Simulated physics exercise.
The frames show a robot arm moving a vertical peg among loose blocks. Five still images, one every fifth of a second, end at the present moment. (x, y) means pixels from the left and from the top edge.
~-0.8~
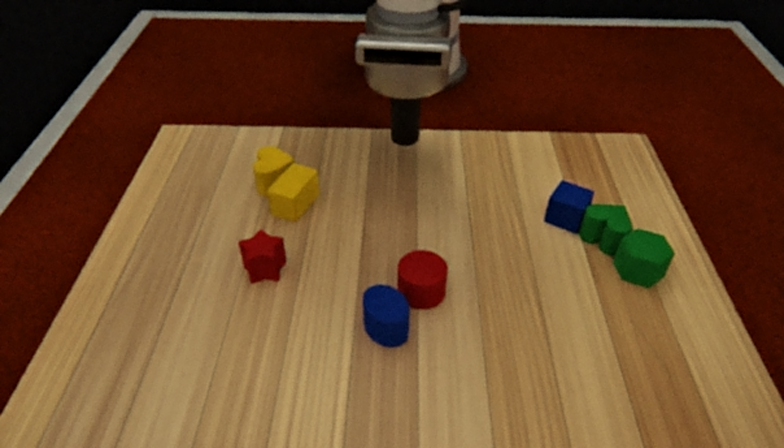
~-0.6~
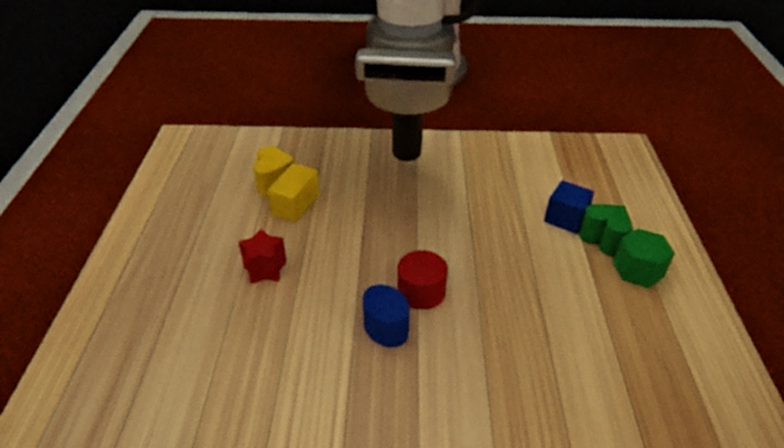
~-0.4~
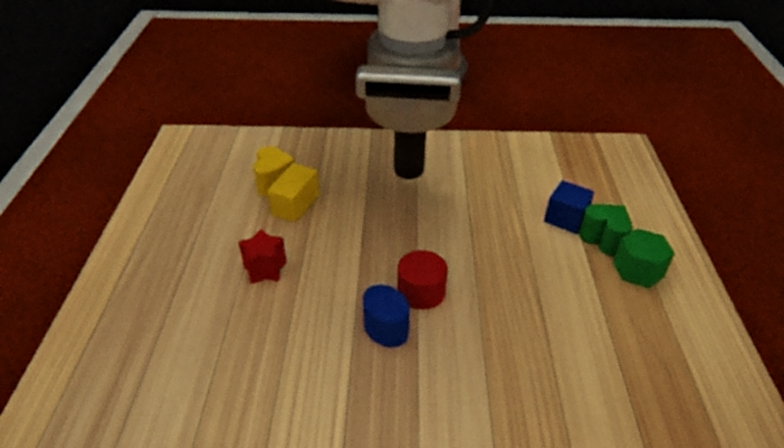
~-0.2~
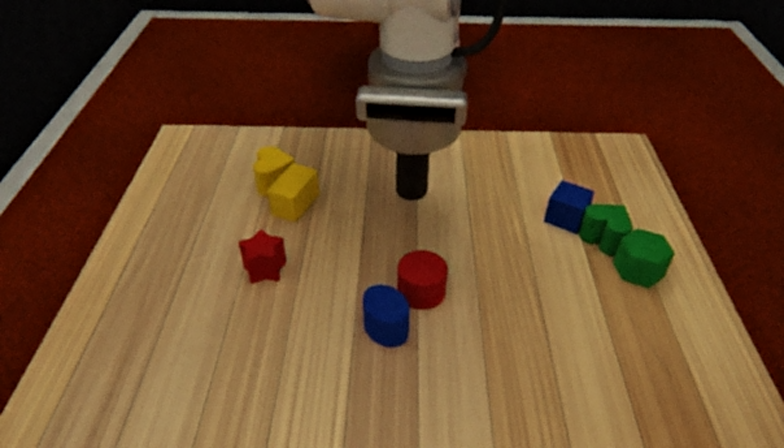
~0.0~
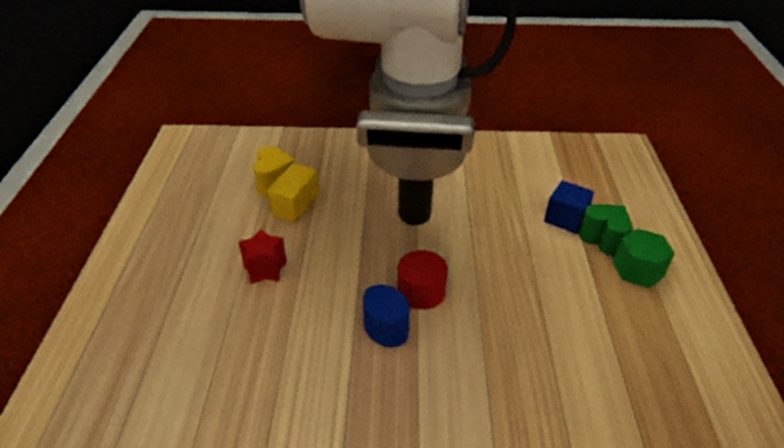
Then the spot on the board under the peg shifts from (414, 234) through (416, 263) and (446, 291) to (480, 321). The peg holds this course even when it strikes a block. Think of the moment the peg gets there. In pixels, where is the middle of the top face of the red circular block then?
That would be at about pixel (447, 316).
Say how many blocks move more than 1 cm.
There will be one block that moves more than 1 cm.
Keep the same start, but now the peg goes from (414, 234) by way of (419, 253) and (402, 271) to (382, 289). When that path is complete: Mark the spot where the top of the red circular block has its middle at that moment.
The point I'd pick in the picture is (418, 284).
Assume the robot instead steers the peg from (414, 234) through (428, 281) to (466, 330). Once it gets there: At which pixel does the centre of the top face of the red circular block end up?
Top centre: (434, 328).
What follows on the original path. One third of the way, peg (418, 246); red circular block (424, 270).
Two thirds of the way, peg (448, 273); red circular block (438, 298).
At the end, peg (483, 303); blue elliptical block not moved; red circular block (447, 316).
